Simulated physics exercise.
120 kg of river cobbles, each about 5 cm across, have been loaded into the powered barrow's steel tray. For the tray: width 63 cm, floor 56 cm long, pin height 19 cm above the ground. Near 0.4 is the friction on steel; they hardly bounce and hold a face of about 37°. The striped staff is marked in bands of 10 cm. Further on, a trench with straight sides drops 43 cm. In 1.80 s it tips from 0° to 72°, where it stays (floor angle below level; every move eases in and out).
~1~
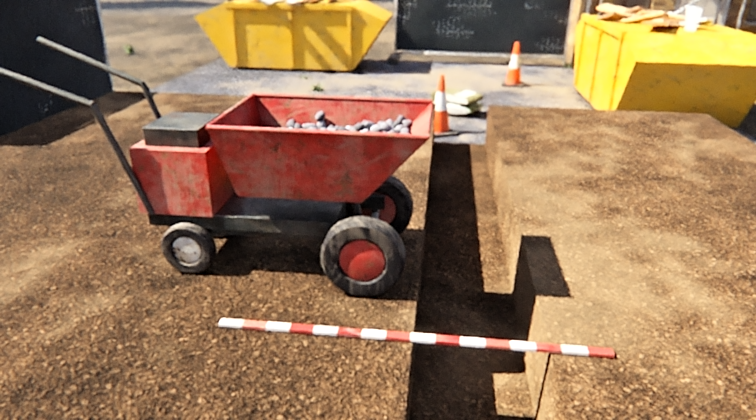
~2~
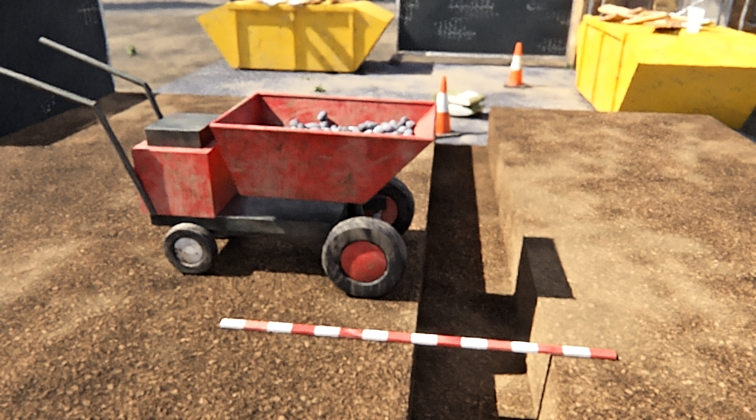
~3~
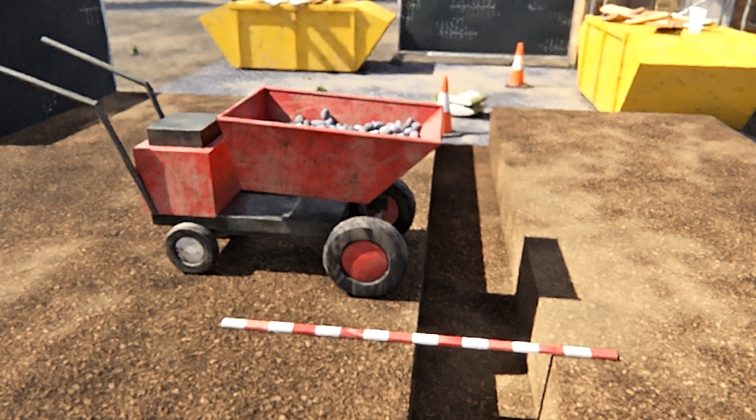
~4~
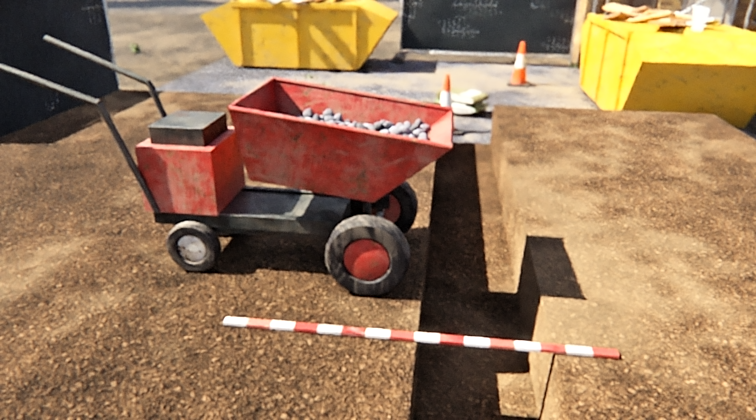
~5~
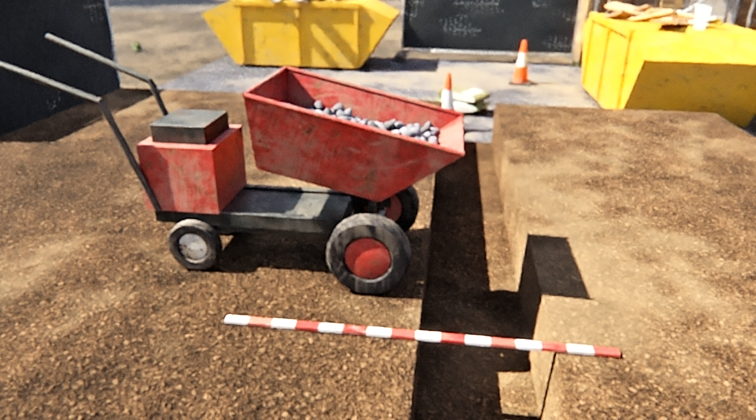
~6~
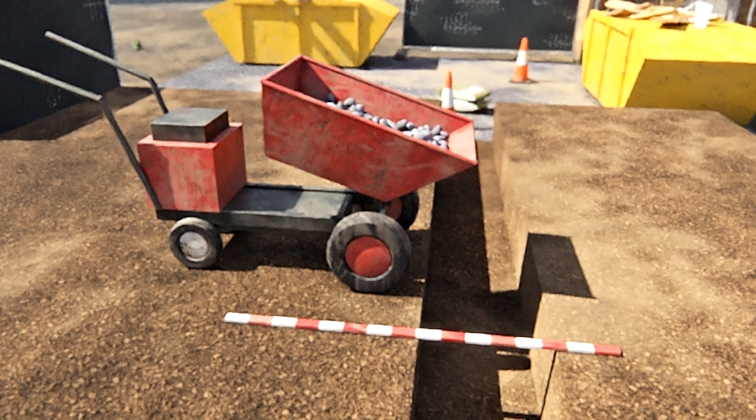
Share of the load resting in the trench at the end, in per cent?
64 per cent.
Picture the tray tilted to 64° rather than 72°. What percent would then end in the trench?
Then about 65 per cent.
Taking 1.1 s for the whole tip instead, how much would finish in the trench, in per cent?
It would come to roughly 55 per cent.
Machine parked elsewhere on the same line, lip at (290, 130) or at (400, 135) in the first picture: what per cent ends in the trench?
Roughly 70 percent for the first, and 95 percent for the second.
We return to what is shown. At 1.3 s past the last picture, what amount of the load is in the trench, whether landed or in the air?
Roughly 30% by that time.
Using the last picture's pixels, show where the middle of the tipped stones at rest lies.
Around (517, 327).
Then, 0.8 s after the last picture the floor is at 61°, 100 % in the tray; the foremost stones are at (510, 227).
Then, 1.3 s after the last picture the floor is at 72°, 48 % in the tray, 28 % in the trench, 25 % past the trench; the foremost stones are at (625, 287).
Then, 1.6 s after the last picture the floor is at 72°, 18 % in the tray, 45 % in the trench, 38 % past the trench; the foremost stones are at (677, 284).
Then, 3.6 s after the last picture the floor is at 72°, 0 % in the tray, 64 % in the trench, 36 % past the trench; the foremost stones are at (679, 264).
